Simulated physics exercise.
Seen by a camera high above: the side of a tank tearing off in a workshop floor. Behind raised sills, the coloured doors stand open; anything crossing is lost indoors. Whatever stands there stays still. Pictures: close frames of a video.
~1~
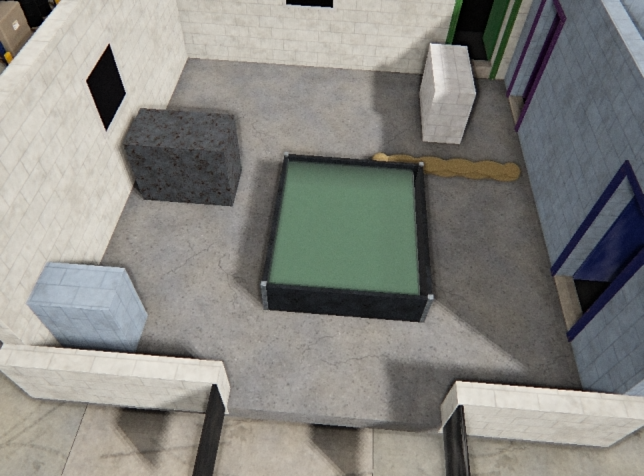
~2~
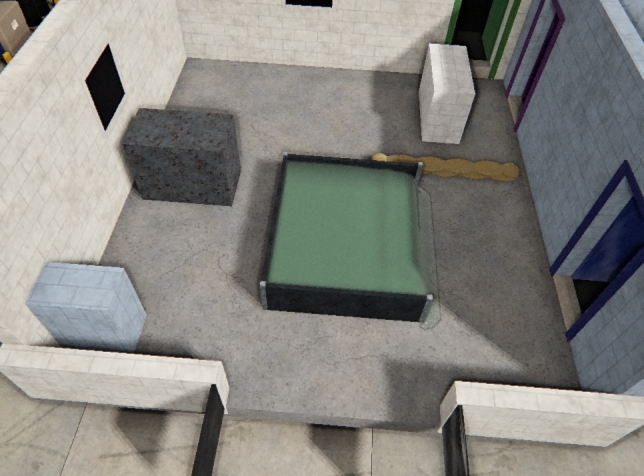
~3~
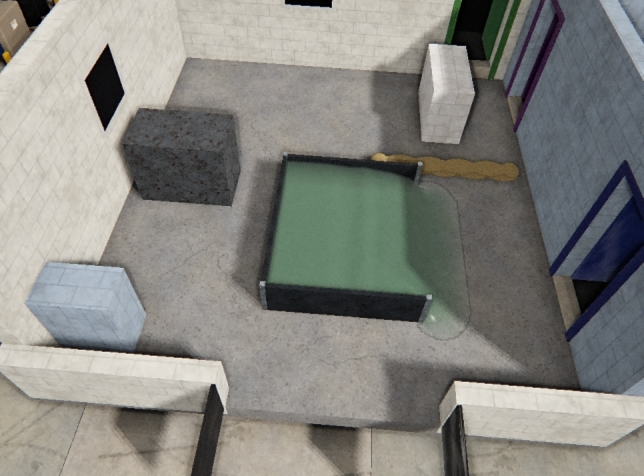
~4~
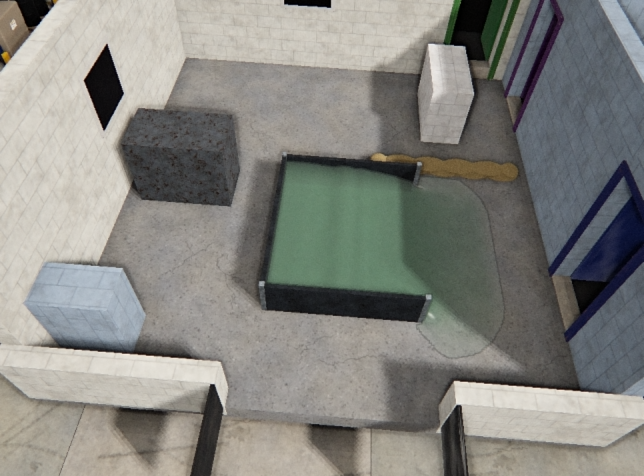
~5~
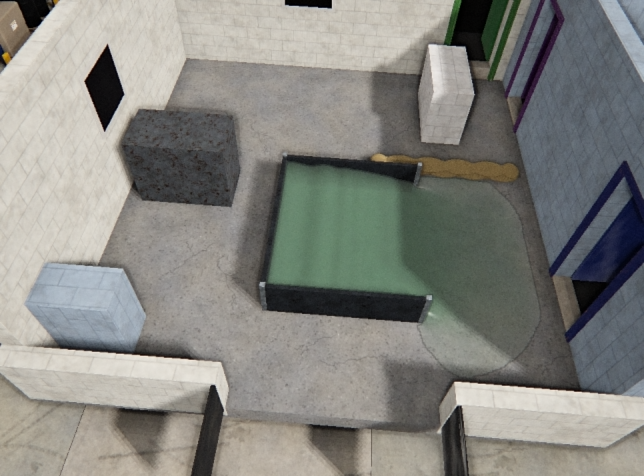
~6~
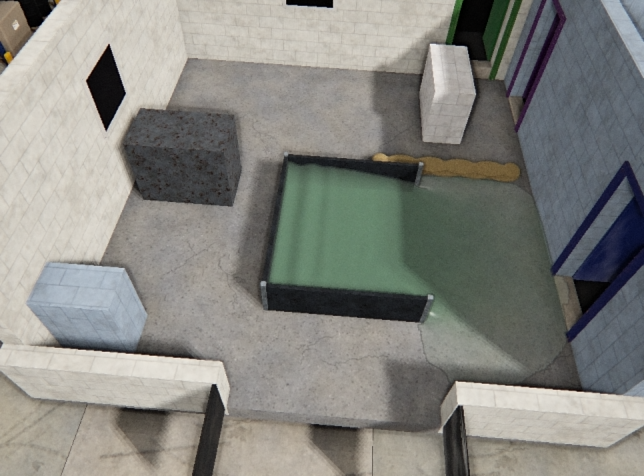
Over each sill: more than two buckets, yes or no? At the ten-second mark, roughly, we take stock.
Green door: No, not more; blue door: Yes, more; purple door: No, not more.
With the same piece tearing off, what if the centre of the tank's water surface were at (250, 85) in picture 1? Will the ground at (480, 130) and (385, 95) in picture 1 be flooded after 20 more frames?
Soaked, soaked.
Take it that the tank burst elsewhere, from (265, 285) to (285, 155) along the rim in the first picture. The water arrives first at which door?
Answer: The green door.
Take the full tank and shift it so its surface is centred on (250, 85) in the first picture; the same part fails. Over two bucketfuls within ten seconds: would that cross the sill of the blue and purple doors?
In short: Blue door falls short, purple door exceeds the threshold.
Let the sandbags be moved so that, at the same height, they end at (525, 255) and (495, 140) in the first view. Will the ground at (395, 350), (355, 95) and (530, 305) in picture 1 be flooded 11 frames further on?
The first point is still bare, the second still bare and the third swamped.
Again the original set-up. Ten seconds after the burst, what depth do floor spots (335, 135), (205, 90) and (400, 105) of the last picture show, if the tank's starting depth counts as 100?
In order: About 4, 6 and 2 in a hundred.
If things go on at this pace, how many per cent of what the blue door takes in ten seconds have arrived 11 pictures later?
Around 40 percent.
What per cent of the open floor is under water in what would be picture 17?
Around 25 percent.
A moment on, water covers 20 % of the floor; the green door not reached, the blue door over two buckets in, the purple door not reached.
Next, water covers 25 % of the floor; the green door not reached, the blue door far over two buckets in, the purple door wet at the sill, nothing in.
Then, water covers 35 % of the floor; the green door wet at the sill, nothing in, the blue door far over two buckets in, the purple door wet at the sill, nothing in.
Later, water covers 60 % of the floor; the green door wet at the sill, nothing in, the blue door far over two buckets in, the purple door under two buckets in.
In the end, water covers 85 % of the floor; the green door wet at the sill, nothing in, the blue door far over two buckets in, the purple door under two buckets in.
